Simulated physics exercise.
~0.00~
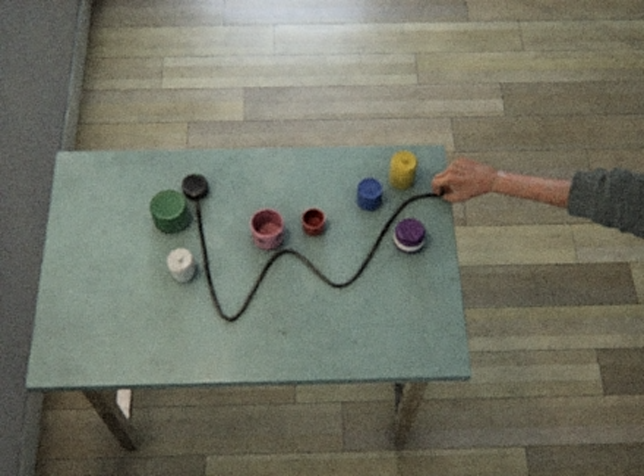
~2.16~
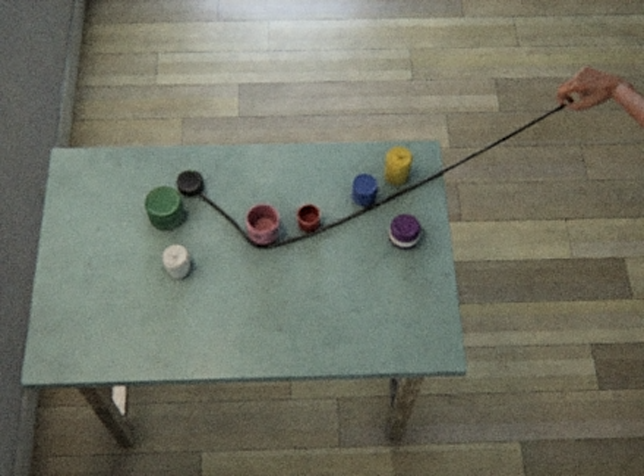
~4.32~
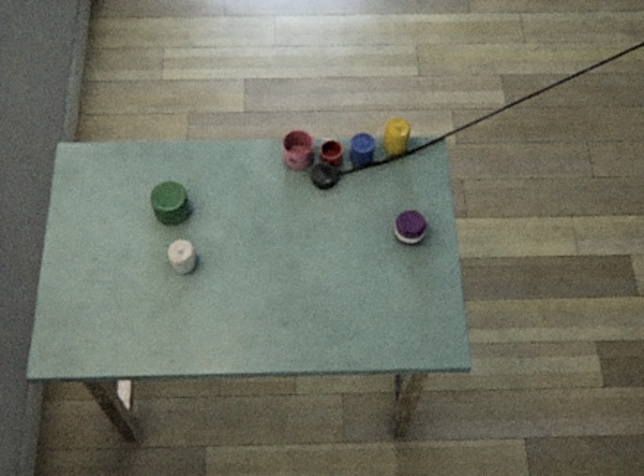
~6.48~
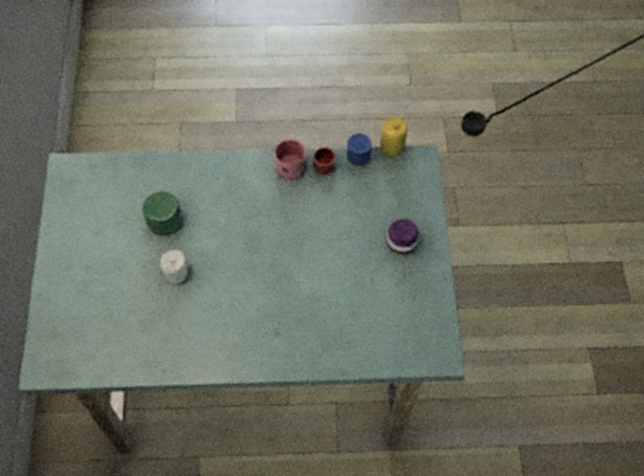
A hand pulls a black cord rightward, sweeping pink, red, blue and yellow containers toward the table's top edge before its round black end leaves.
